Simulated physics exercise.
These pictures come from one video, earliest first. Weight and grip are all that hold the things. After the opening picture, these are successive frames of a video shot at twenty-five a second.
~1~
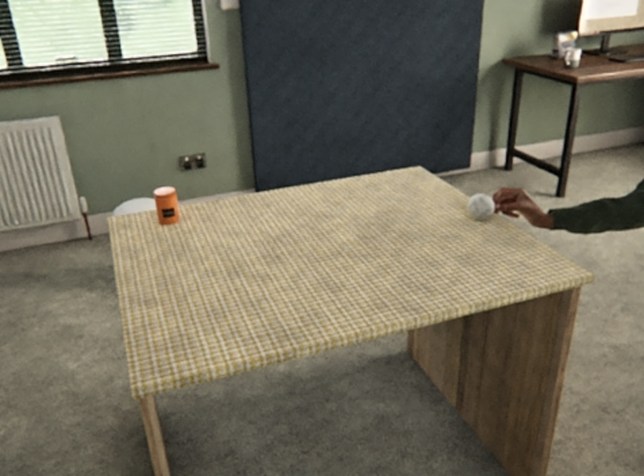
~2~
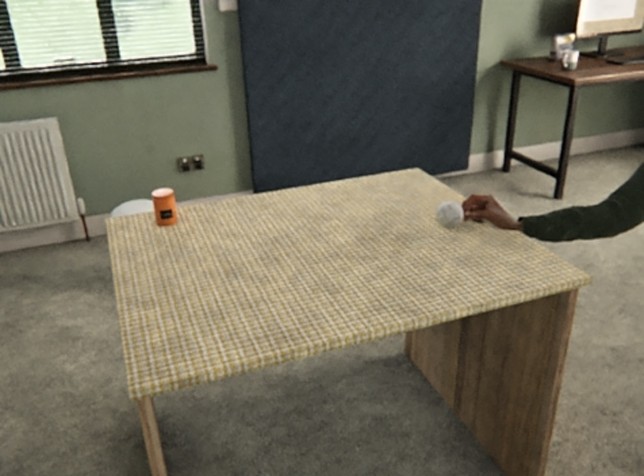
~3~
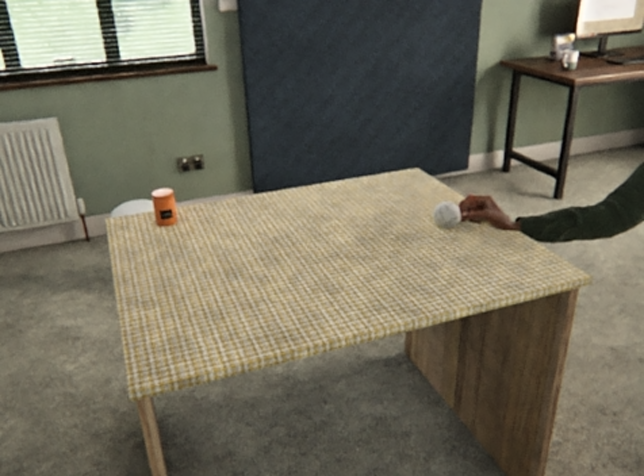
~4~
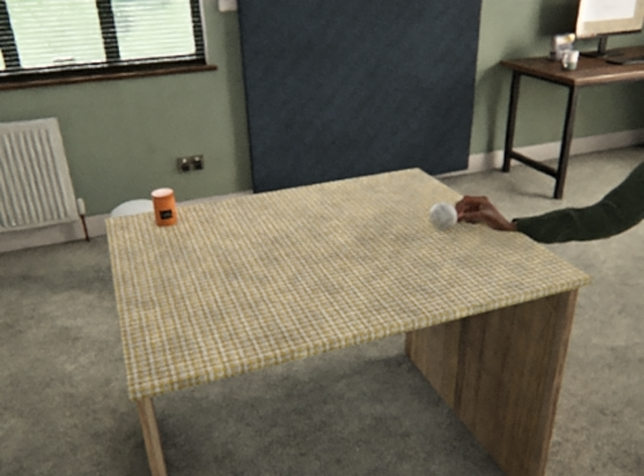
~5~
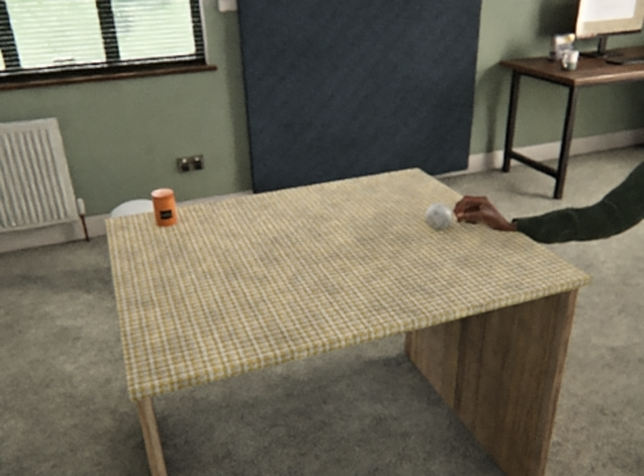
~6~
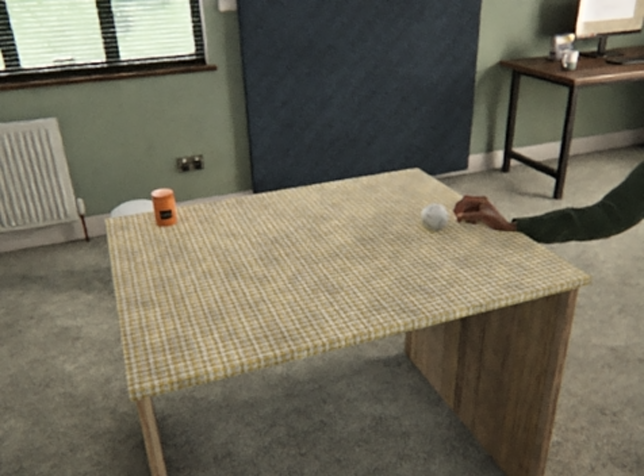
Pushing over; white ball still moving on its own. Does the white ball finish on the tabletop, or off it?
The white ball finishes on the tabletop.
Then, 0.10 s later than the last frame, white ball moved about its own width near (426, 219).
Then, 0.20 s later than the last frame, white ball moved about its own width near (418, 221).
Then, 0.40 s later than the last frame, white ball moved about its own width near (409, 222).
When it is over, moved from the start, white ball. End places, in pixels of the last picture, white ball near (406, 223).
